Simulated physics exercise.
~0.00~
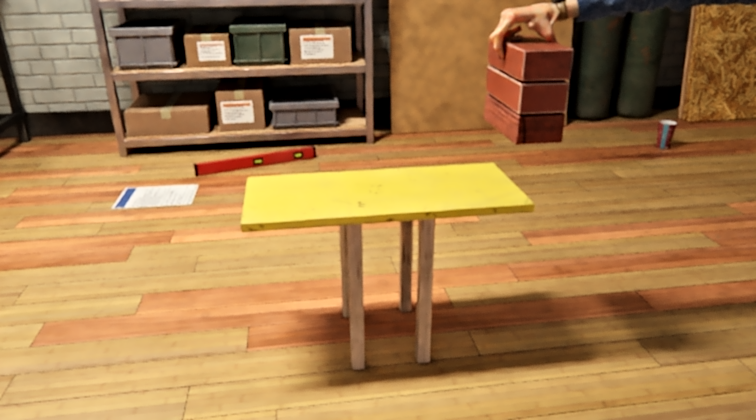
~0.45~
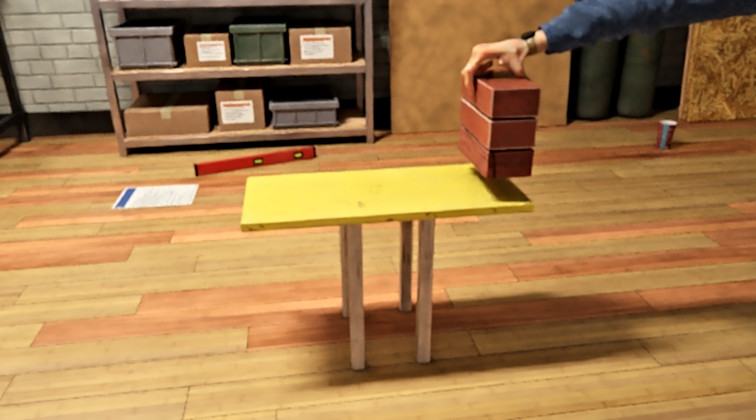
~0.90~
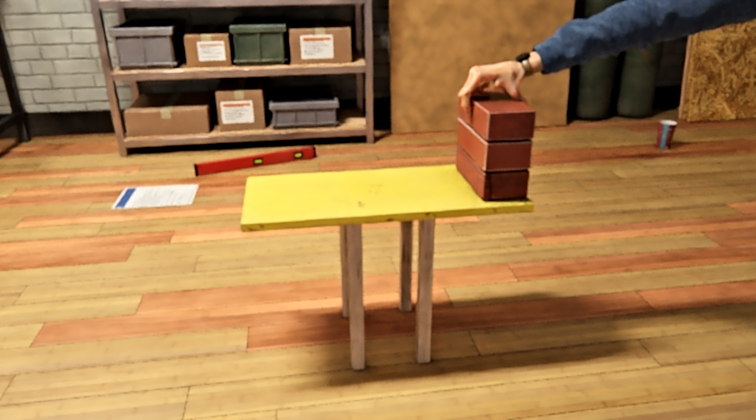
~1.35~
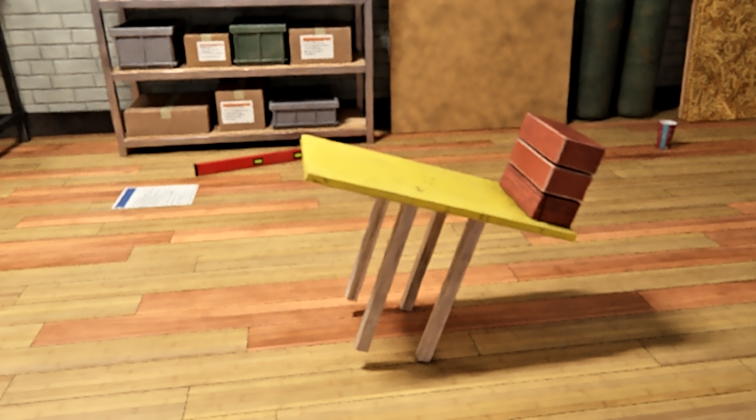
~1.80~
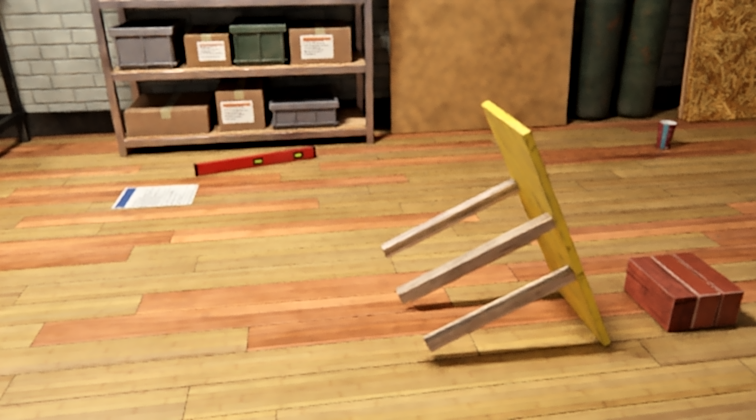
In a workshop with a wooden floor, a hand sets a stack of three red bricks on the right end of a yellow plant stand and lets go; the stand tips over to the right, and the bricks end up on the floor beside it.
